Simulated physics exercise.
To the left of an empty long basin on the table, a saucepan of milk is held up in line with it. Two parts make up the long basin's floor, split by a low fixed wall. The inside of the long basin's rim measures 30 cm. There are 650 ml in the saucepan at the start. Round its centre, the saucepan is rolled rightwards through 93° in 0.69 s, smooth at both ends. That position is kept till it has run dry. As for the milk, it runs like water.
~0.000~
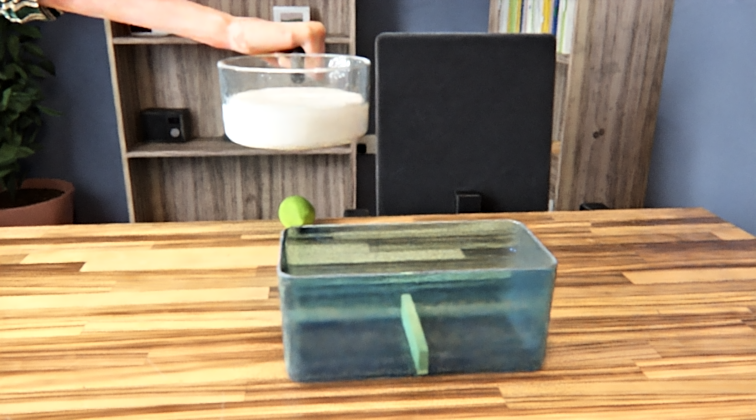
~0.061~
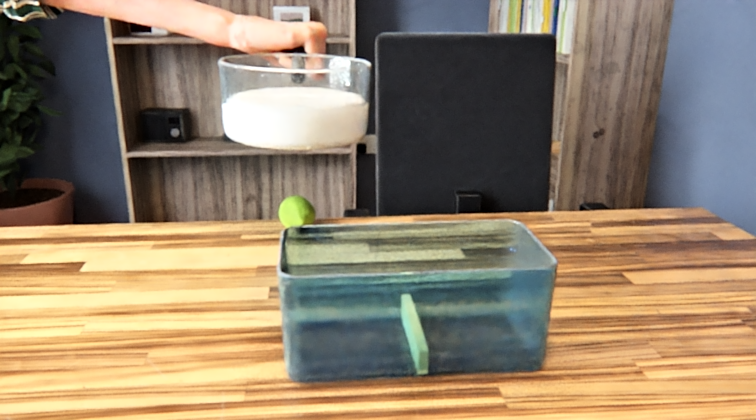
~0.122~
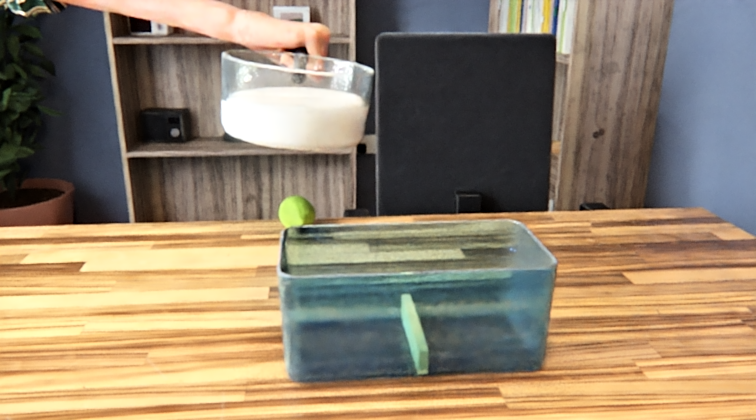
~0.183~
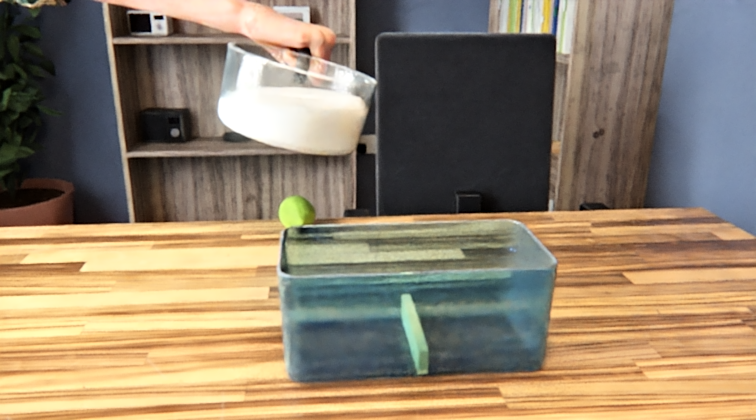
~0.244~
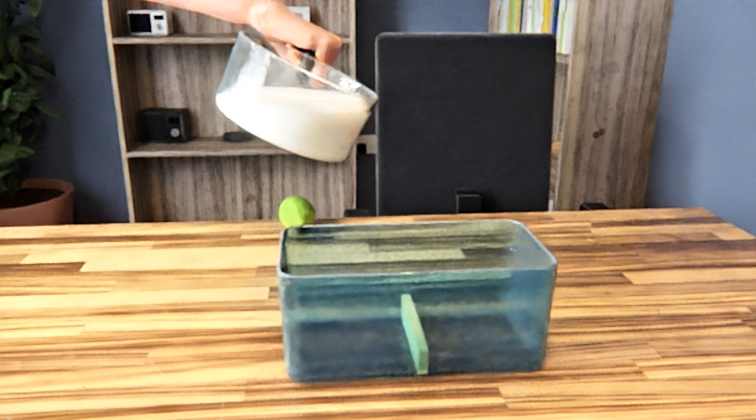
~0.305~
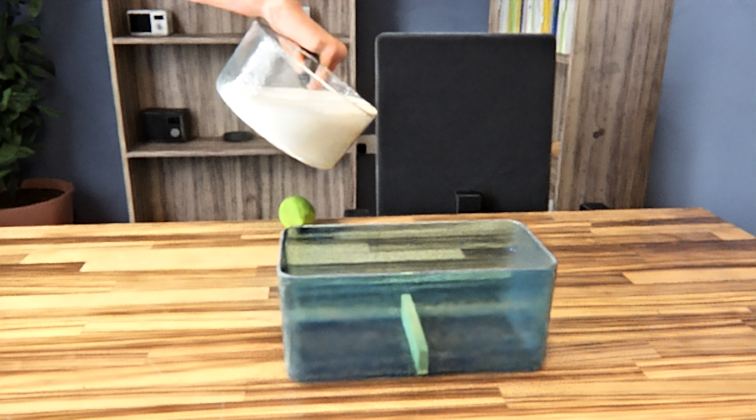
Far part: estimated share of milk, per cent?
51 per cent.
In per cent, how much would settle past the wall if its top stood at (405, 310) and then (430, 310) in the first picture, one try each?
Respectively close to 65 and 20 %.
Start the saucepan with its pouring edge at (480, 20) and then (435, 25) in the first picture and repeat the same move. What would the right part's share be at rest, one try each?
55 per cent first, 80 per cent second.
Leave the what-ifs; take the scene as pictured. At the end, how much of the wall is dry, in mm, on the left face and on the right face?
Left: Roughly 16 mm; right: Roughly 14 mm.
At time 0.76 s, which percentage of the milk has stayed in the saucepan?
16 %.
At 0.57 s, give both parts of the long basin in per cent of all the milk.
Near 4 on the left, 12 on the right.
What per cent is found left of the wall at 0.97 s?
The left part holds some 40 per cent.
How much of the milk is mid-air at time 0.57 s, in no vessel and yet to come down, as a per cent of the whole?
Roughly 46 %.
After 0.57 s the tilt is 86° and 38 per cent is still to pour, 4 is left of the wall and 12 right of it.
After 0.76 s the tilt is 93° and 15 per cent is still to pour, 24 is left of the wall and 48 right of it.
After 0.97 s the tilt is 93° and 5 per cent is still to pour, 40 is left of the wall and 50 right of it.
After 1.19 s the tilt is 93° and 2 per cent is still to pour, 46 is left of the wall and 50 right of it.
In the end 48 per cent lies left of the wall, 51 right of it and 1 outside.
